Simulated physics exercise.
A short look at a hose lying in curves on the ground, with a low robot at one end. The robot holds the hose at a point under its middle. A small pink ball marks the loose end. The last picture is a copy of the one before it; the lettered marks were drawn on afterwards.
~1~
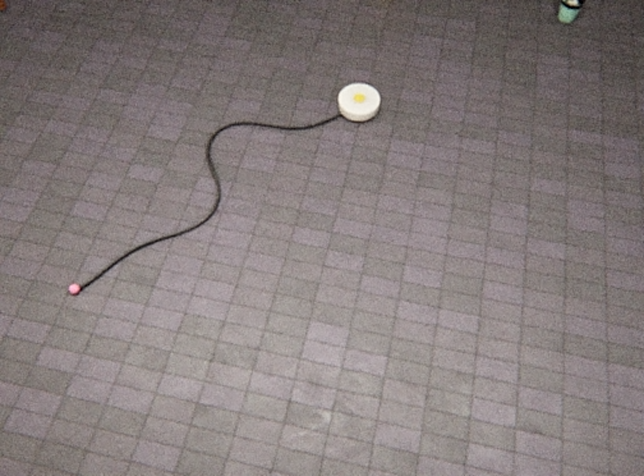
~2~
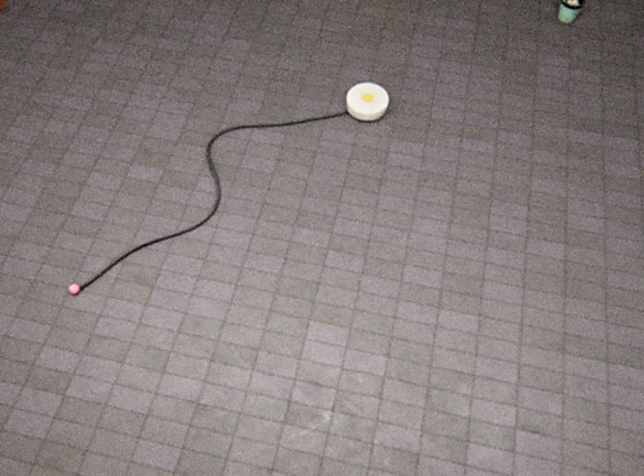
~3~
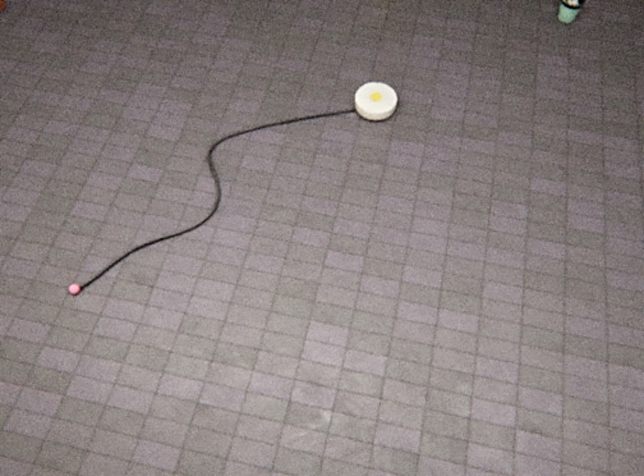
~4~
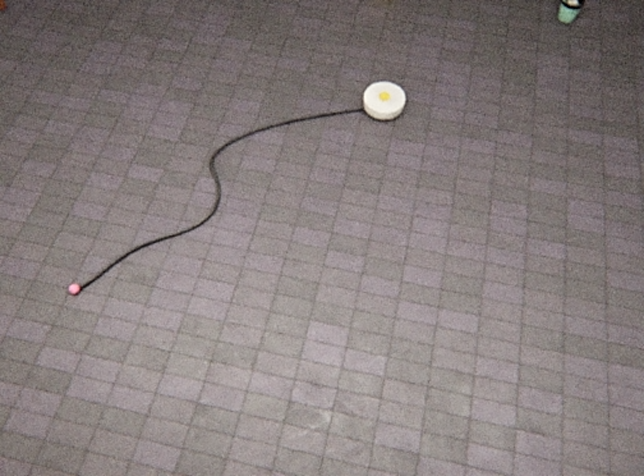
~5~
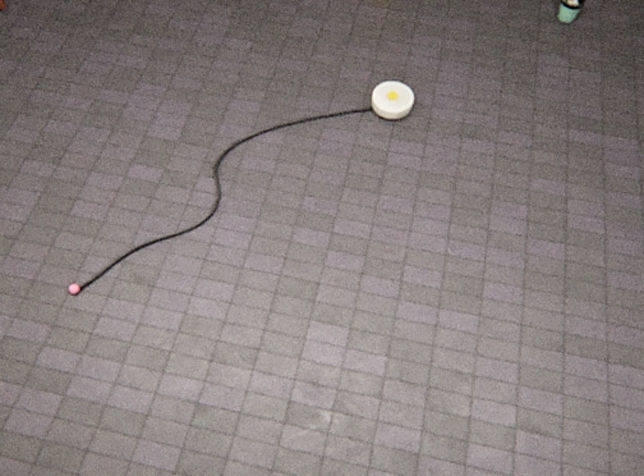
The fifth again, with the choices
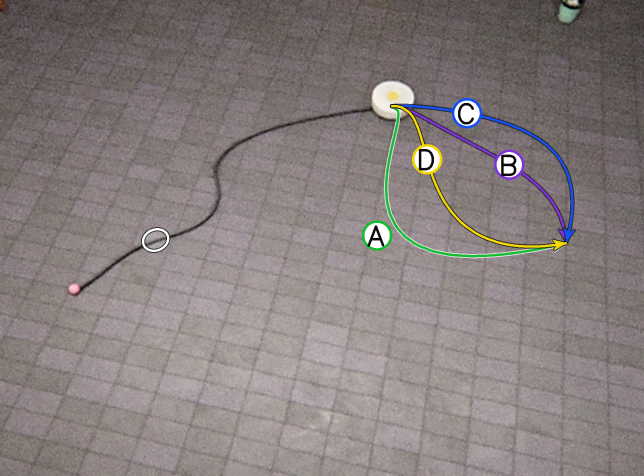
On a gray tiled floor, a round white robot slides slowly right, pulling a curved black hose.
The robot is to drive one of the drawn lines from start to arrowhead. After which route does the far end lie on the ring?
The end stops on the ring with B.
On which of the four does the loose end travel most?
C.
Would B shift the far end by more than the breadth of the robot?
Yes.
On the copy, A from (392, 106) via (398, 229) to (566, 243); B from (392, 106) via (491, 154) to (566, 242); C from (392, 106) via (526, 132) to (567, 242); D from (392, 106) via (442, 198) to (566, 243); the ring at (156, 240).
On B. First, robot (468, 136), middle of the hose (271, 174), free end (86, 281).
Then, robot (545, 185), middle of the hose (333, 183), free end (136, 250).
Finally, robot (569, 239), middle of the hose (356, 190), free end (154, 240); the free end is on the ring.
By contrast, A leaves the free end at (128, 259); C leaves the free end at (177, 225); D leaves the free end at (130, 257).
